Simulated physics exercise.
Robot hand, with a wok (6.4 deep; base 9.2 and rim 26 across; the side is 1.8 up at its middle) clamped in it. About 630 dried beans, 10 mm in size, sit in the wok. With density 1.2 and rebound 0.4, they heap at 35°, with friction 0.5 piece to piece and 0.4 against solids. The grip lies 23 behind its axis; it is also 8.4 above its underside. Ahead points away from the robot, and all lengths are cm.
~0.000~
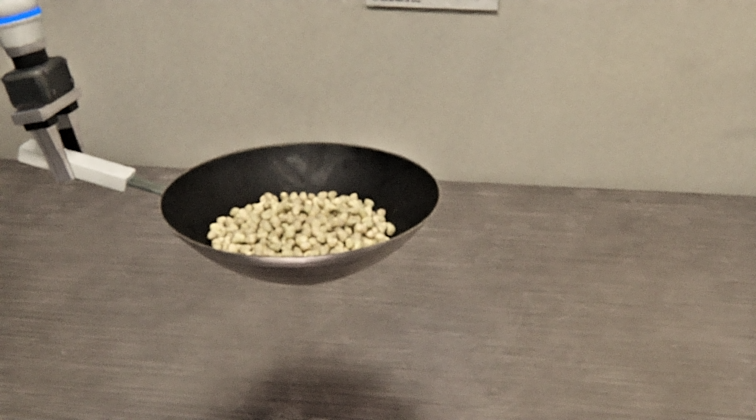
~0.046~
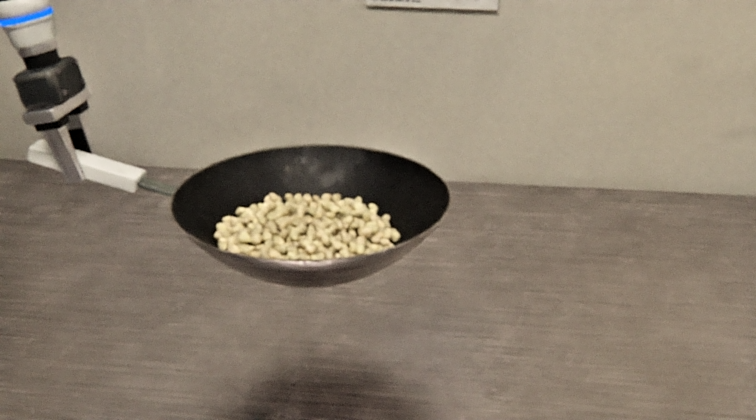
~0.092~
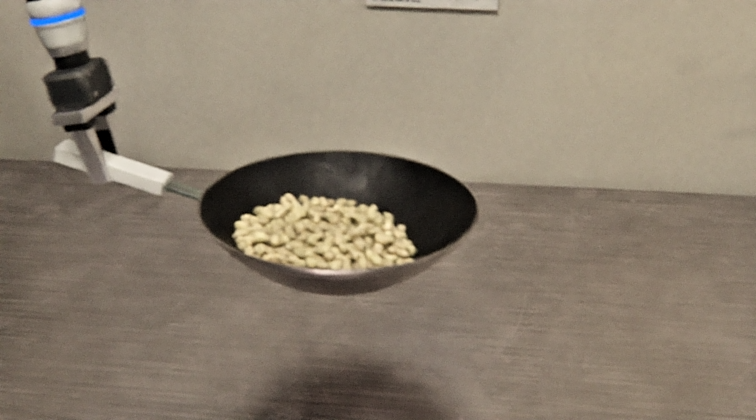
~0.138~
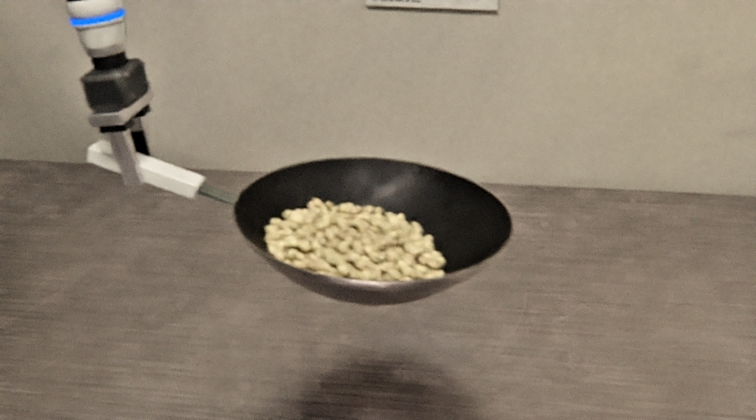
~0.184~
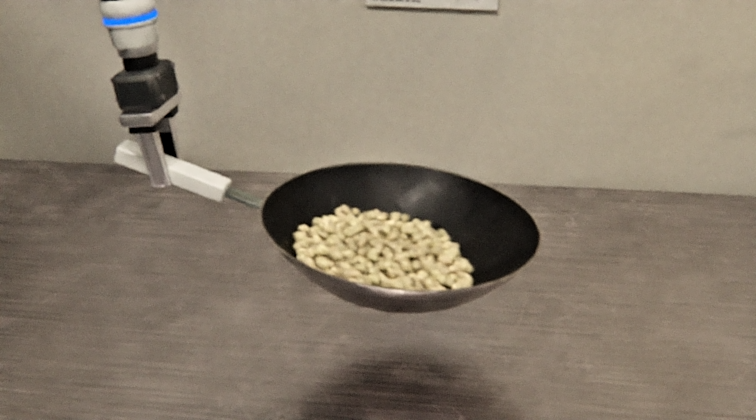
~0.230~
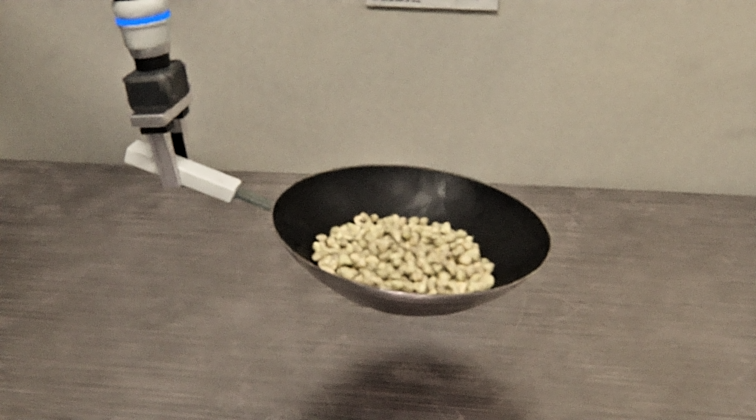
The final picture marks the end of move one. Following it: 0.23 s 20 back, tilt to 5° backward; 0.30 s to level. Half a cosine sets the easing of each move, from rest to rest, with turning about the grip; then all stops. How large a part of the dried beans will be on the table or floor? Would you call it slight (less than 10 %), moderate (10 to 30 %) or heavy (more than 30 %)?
I would call it slight.
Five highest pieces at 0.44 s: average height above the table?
Roughly 20 cm above the table.
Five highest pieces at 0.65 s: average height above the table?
Estimate above table: About 16 centimetres.
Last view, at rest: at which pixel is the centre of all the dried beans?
Roughly at (159, 216).
After 0.44 s, tilted 5° backward, highest piece 20 above the table; 626 in the wok, 6 in flight or on a rim.
After 0.65 s, tilted 1° backward, highest piece 17 above the table; 625 in the wok, 4 on the table or floor, 3 in flight or on a rim.
After 0.96 s, level, highest piece 15 above the table; 623 in the wok, 9 on the table or floor.
After 2.01 s, level, highest piece 15 above the table; 623 in the wok, 9 on the table or floor.
At rest, 623 in the wok, 9 on the table or floor. That is 1 % on the table or floor.
